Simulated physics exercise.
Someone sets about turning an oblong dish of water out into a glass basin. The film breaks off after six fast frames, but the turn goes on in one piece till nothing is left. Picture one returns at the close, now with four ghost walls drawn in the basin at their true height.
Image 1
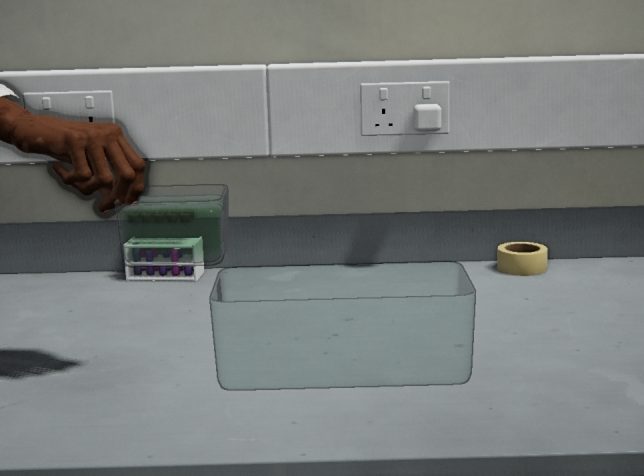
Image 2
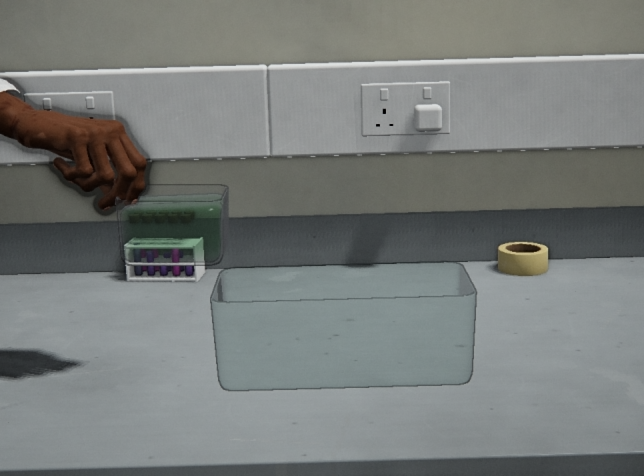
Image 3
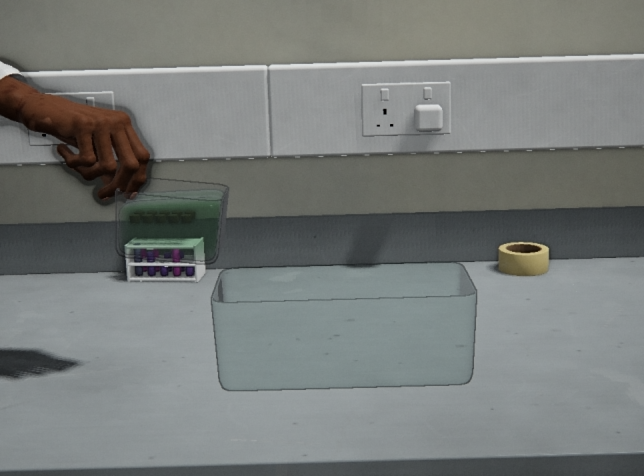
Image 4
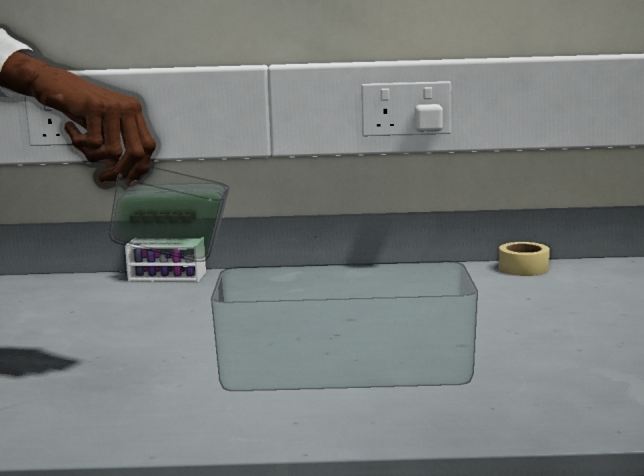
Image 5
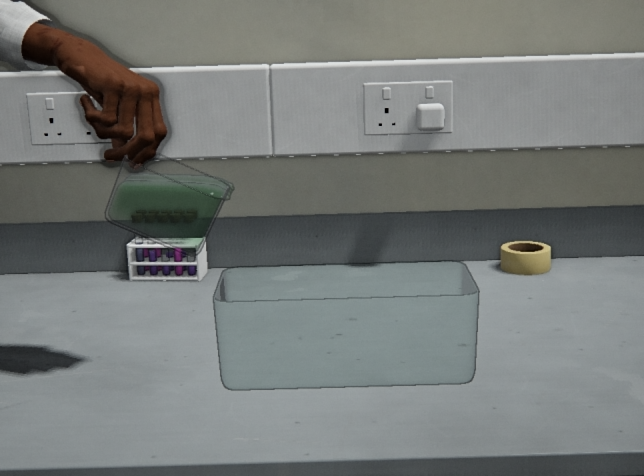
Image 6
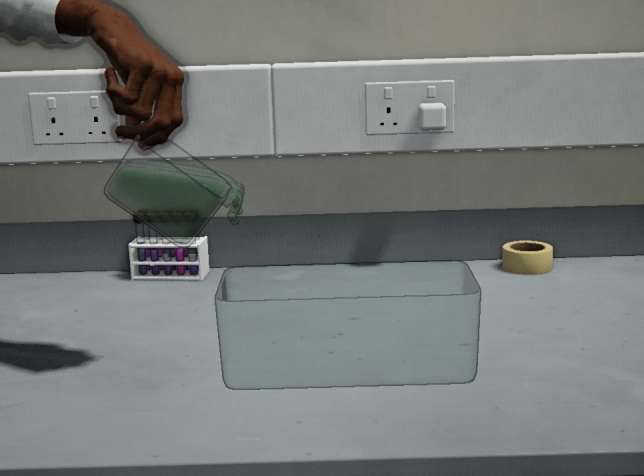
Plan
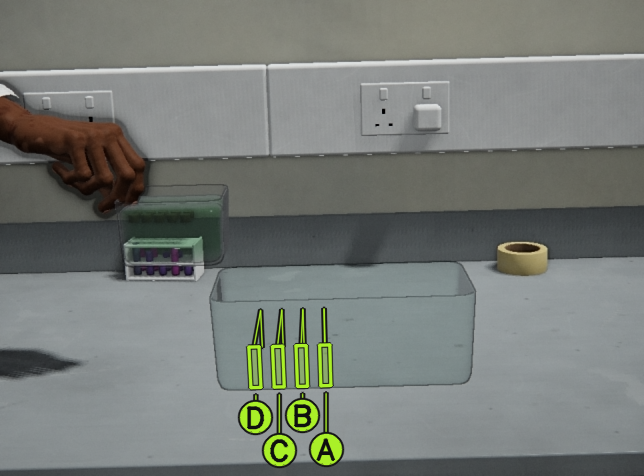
On a grey worktop, a hand at the left holds a clear oblong dish of green liquid upright, then tilts it steadily to the right until liquid passes over its lip, while a larger glass basin stands still nearby.
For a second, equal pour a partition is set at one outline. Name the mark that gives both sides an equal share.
Go for A.
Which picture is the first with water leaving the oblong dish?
In picture 5.
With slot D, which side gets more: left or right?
More ends on the right.
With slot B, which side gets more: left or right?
The right side.
In lime, A at (326, 393); B at (302, 393); C at (279, 394); D at (255, 395).
With A, about 49 % ends left of the wall and 49 % right of it.
With B, about 21 % ends left of the wall and 77 % right of it.
With C, about 7 % ends left of the wall and 91 % right of it.
With D, about 4 % ends left of the wall and 94 % right of it.
